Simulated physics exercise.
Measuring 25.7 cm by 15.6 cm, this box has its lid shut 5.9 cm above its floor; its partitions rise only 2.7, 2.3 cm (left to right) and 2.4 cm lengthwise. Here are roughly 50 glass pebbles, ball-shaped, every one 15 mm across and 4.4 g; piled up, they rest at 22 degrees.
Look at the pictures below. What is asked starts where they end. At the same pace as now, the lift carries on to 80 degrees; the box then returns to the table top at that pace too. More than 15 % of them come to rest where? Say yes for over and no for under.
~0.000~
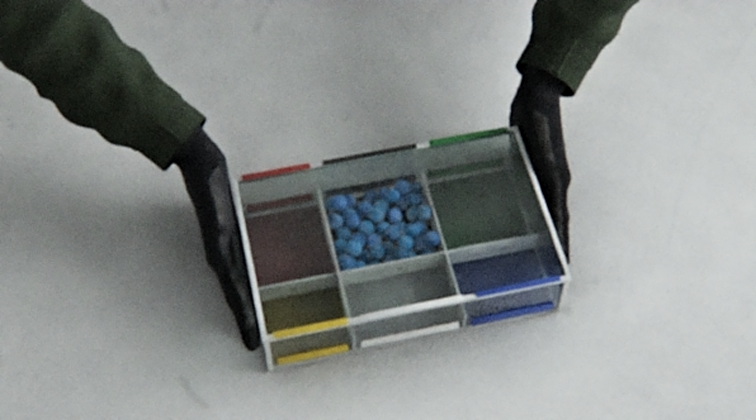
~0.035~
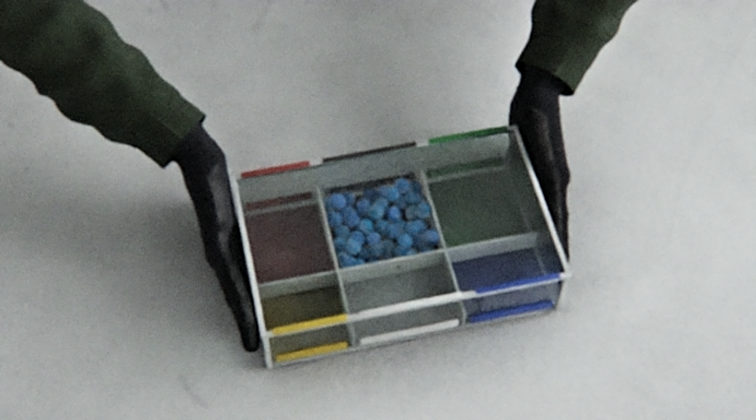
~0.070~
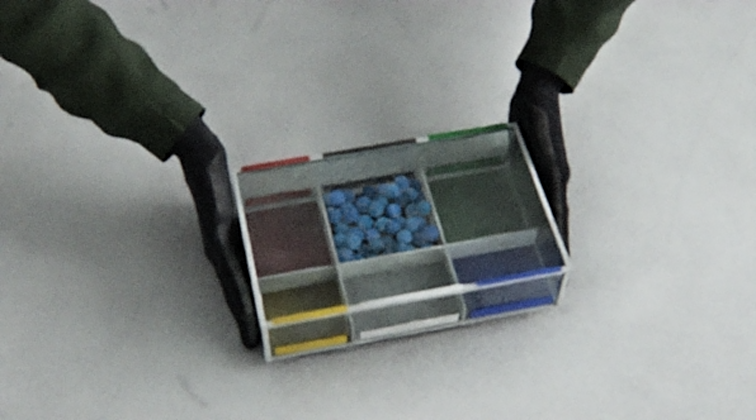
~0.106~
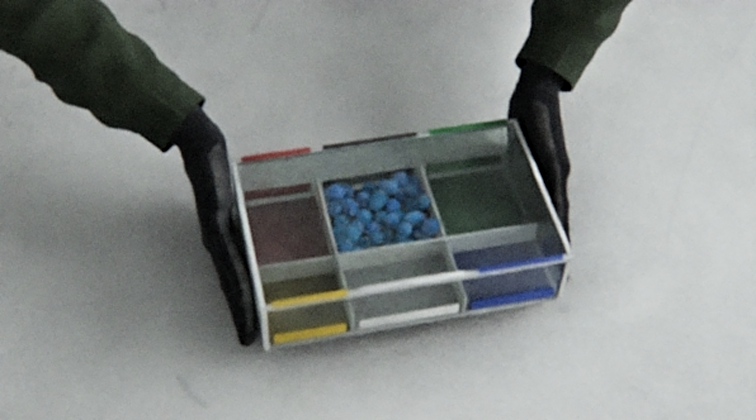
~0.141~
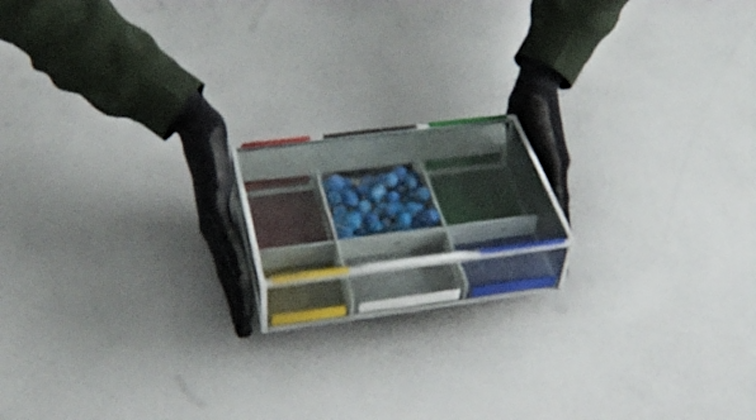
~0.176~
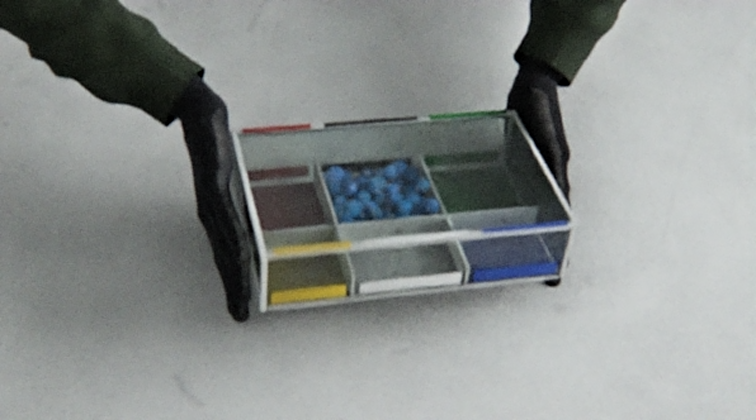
Red compartment: No; blue compartment: No; green compartment: Yes; yellow compartment: No; white compartment: No; black compartment: Yes.
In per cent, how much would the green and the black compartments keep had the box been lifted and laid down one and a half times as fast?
Result: Green = 45 %; black = 55 %.
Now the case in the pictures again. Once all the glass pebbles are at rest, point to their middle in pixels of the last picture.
After settling, the middle sits near (418, 219).
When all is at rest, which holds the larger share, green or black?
More settles in the black compartment.
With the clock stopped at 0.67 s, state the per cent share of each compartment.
You'd see red at 0, blue at 0, green at 15, yellow at 0, white at 0 and black at 85 per cent.
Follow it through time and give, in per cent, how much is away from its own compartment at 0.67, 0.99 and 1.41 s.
Taking the three times in turn, it reads 15, 45 and 45.
After 0.67 s, tilt 79 degrees; green 15 %, black 85 %.
Then, at 0.99 s, tilt 33 degrees; green 45 %, black 55 %.
After 1.41 s, tilt 0 degrees; green 45 %, black 55 %.
In the end, at 2.4 s, red 0 %, blue 0 %, green 45 %, yellow 0 %, white 0 %, black 55 %.
